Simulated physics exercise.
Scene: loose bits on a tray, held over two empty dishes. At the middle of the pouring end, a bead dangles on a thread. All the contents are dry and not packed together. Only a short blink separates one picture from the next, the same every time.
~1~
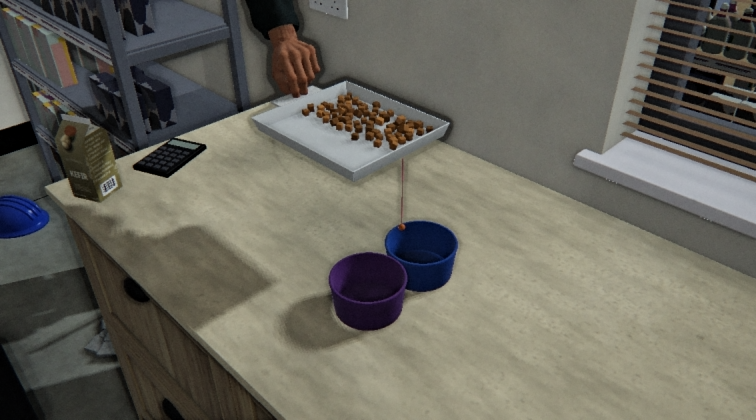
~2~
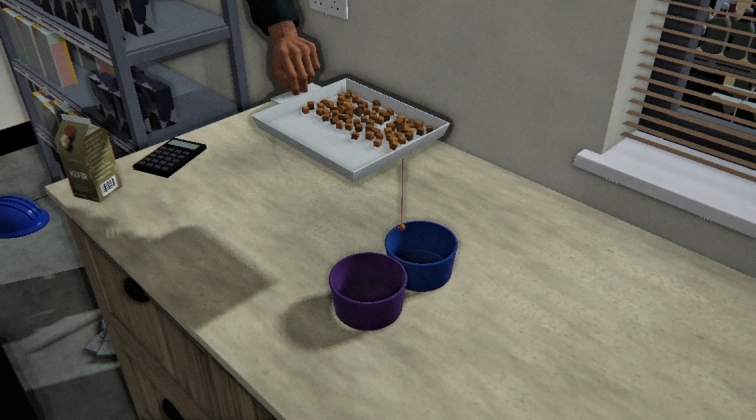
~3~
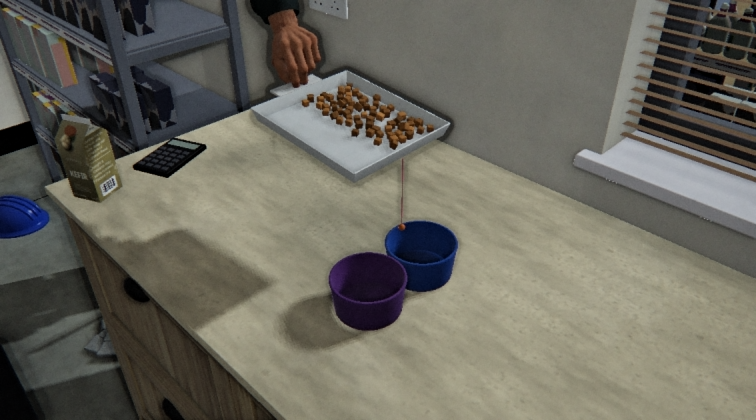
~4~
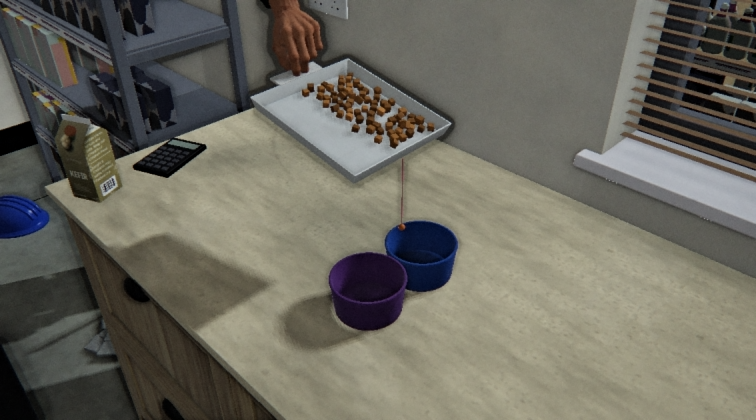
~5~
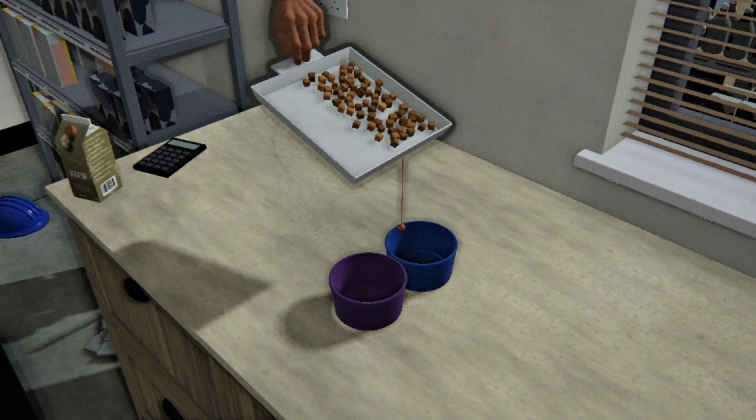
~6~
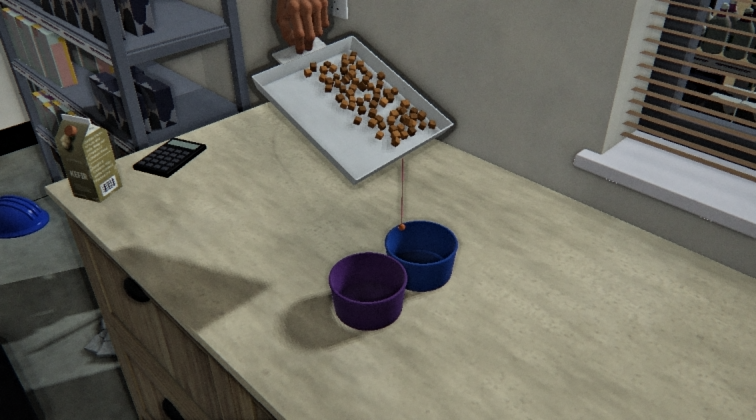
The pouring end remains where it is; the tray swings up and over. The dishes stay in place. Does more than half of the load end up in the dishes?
The dishes secure over fifty percent.
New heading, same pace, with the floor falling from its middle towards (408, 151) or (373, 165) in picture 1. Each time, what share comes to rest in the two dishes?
In order: About 50, then 90 percent.
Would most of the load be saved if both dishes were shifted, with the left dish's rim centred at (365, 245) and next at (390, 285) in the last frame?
For the two tries in order: Not as much as half, exceeding half.
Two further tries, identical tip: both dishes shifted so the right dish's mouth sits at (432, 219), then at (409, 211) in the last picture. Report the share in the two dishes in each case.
You'd get 40 in a hundred first and 0 in a hundred after that.
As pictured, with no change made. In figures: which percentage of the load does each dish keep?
Left dish: Around 40 in a hundred; right dish: Around 40 in a hundred.
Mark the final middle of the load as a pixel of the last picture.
Near pixel (401, 285).
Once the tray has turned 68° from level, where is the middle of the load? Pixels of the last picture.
(401, 146).
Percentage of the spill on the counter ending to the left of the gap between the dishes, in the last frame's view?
About 10 %.
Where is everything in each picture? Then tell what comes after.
In the first frame, corners of the pouring end near (354, 168) and (443, 123), level; middle of the load near (364, 121), brown sugar cubes; left dish near (395, 307); right dish near (447, 270); bead on its thread near (402, 227).
In the second frame, corners of the pouring end near (354, 169) and (444, 123), level; middle of the load near (364, 120).
In the third frame, corners of the pouring end near (354, 170) and (444, 123), tipped barely, lowest at the left corner; middle of the load near (364, 115).
In the fourth frame, corners of the pouring end near (355, 171) and (445, 123), tipped a little, lowest at the left corner; middle of the load near (365, 109).
In the fifth frame, corners of the pouring end near (356, 173) and (446, 123), tipped clearly, lowest at the left corner; middle of the load near (366, 104).
In the sixth frame, corners of the pouring end near (357, 175) and (447, 123), tipped clearly, lowest at the left corner; middle of the load near (367, 98); left dish near (395, 307); right dish near (447, 270).
Shortly afterwards, tray tipped steeply; all but a few on the tray; a little in the air.
Next, tray tipped past a quarter turn; near a quarter on the tray; near a quarter in the left dish; a little in the right dish; only a few outside both; near a third in the air.
Some moments later, tray tipped past a quarter turn; near half in the left dish; near a third in the right dish; a little outside both.
In the end, tray tipped past a quarter turn; near half in the left dish; near a third in the right dish; a little outside both.
